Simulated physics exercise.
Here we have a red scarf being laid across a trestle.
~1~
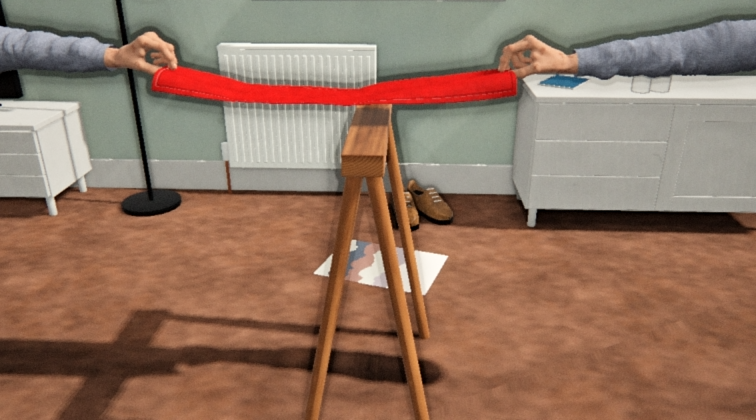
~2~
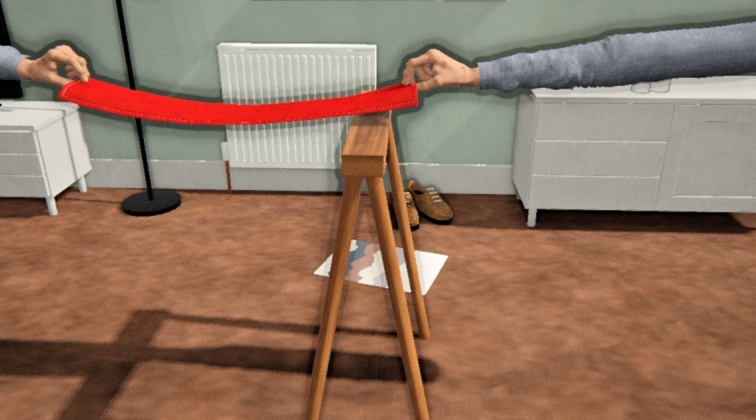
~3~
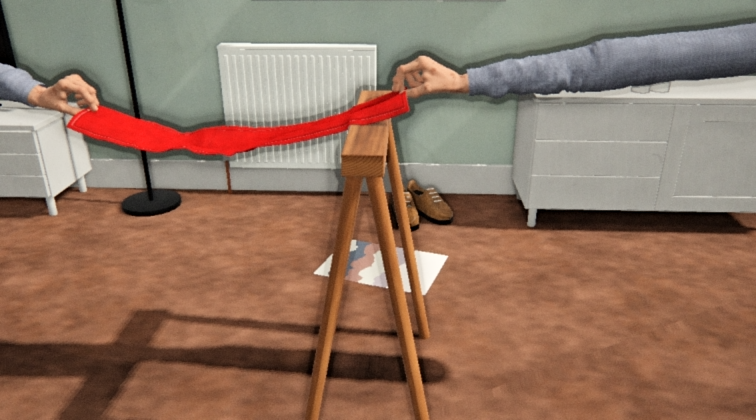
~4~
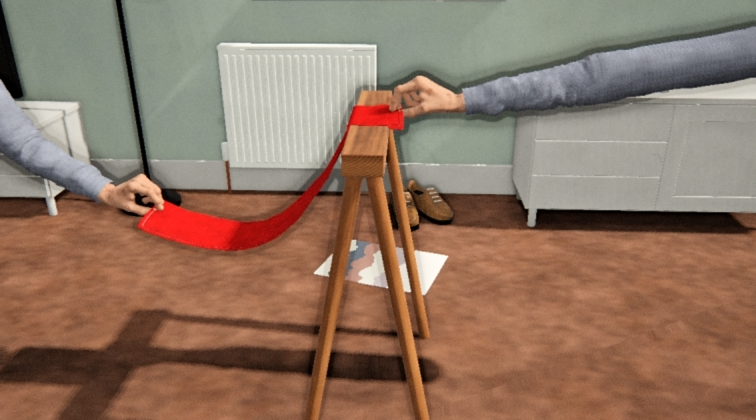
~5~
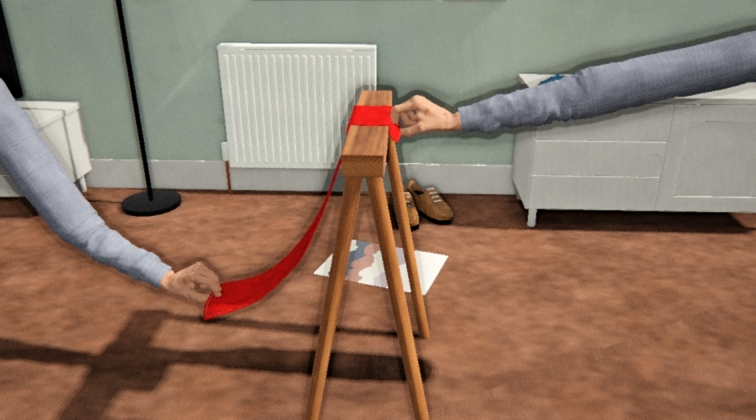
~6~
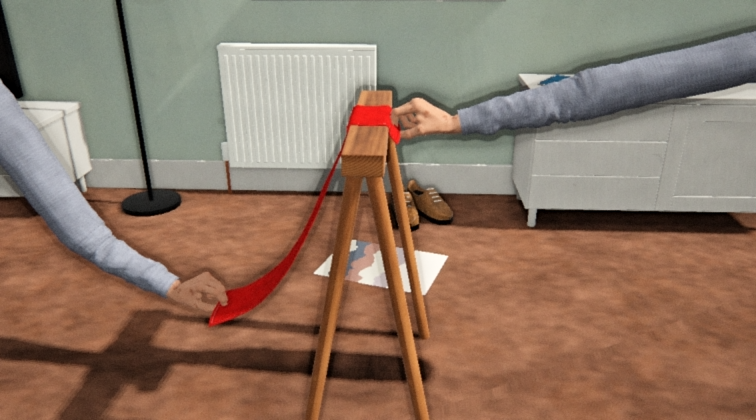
In the video, two hands stretch a red scarf above a wooden trestle, shift it left, and lower it across the top; the left hand then draws its end down toward the floor while the right hand stays beside the beam.
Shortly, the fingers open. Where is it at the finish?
Off to the left.
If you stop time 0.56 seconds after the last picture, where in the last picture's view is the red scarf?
(316, 380).
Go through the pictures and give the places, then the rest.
Left end (158, 91); right end (510, 95); top of the trestle (362, 160), in the first picture.
Left end (64, 100); right end (412, 106), in the second picture.
Left end (73, 129); right end (403, 113); top of the trestle (362, 160), in the third picture.
Left end (143, 230); right end (397, 129), in the fourth picture.
Left end (209, 319); right end (392, 139), in the fifth picture.
Left end (213, 326); right end (393, 140); far more of it on the left, in the sixth picture.
Then, 0.30 s later than the last view, scarf clear of the top and falling near (312, 281).
Then, 0.56 s later than the last view, scarf in a heap on the floor near (316, 380).
Finally, scarf in a heap on the floor near (317, 382). The red scarf drops leftwards.
